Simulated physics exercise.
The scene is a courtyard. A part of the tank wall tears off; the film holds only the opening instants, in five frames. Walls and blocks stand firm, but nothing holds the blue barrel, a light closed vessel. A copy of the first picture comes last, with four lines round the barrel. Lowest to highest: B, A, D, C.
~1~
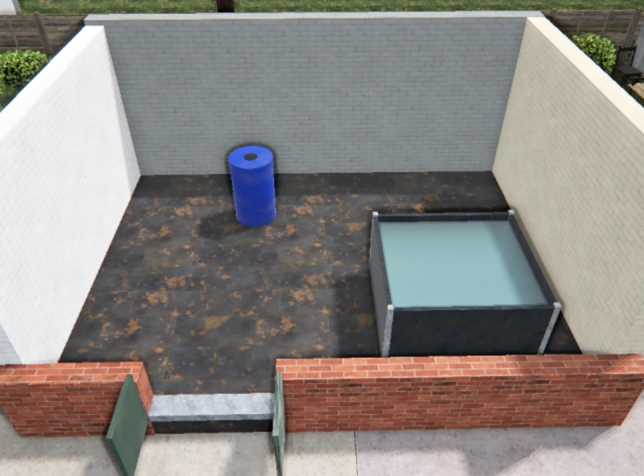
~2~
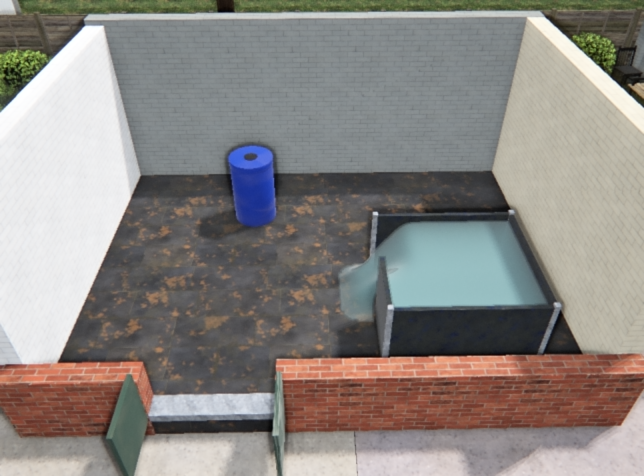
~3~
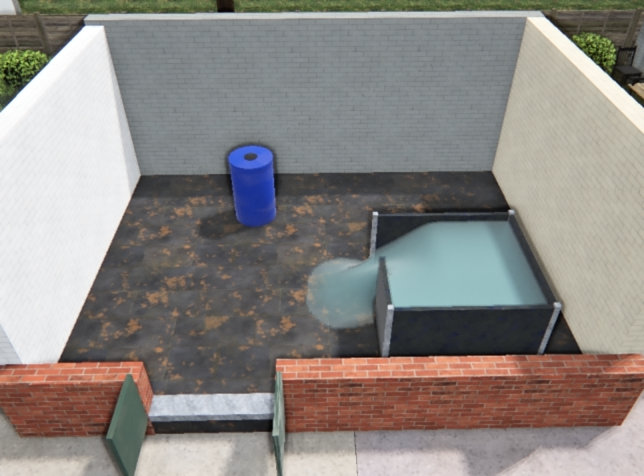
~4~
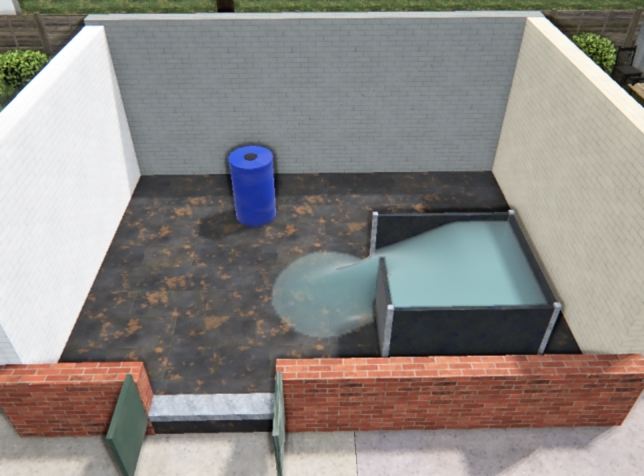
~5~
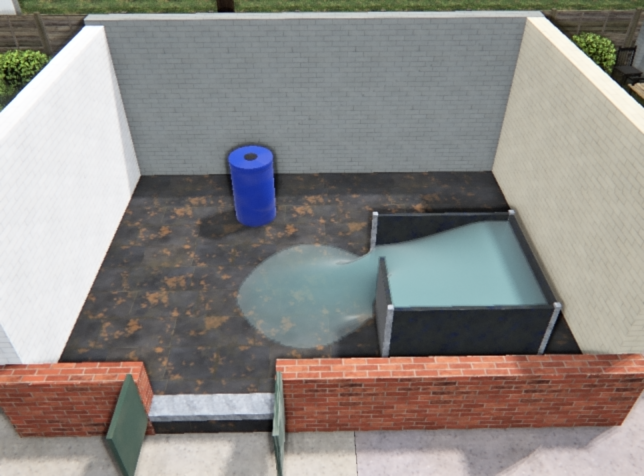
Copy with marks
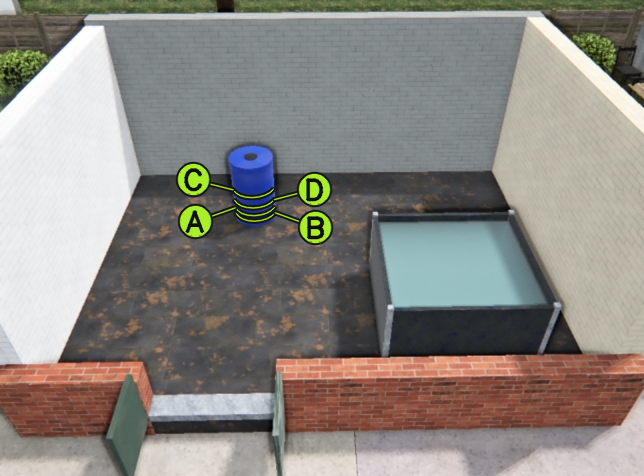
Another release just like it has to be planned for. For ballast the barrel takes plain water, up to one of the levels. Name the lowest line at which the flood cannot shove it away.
Go for A.
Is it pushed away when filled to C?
No.
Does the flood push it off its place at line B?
Yes, that goes wrong.
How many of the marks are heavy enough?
Three.
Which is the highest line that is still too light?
That is line B.
On the marked copy, A at (254, 215); B at (254, 221); C at (252, 197); D at (253, 208); from the bottom up B, A, D, C.
If A is chosen, it shifts by a finger or two and stays.
If B is chosen, it is pushed about its own width away.
If C is chosen, it does not move.
If D is chosen, it does not move.
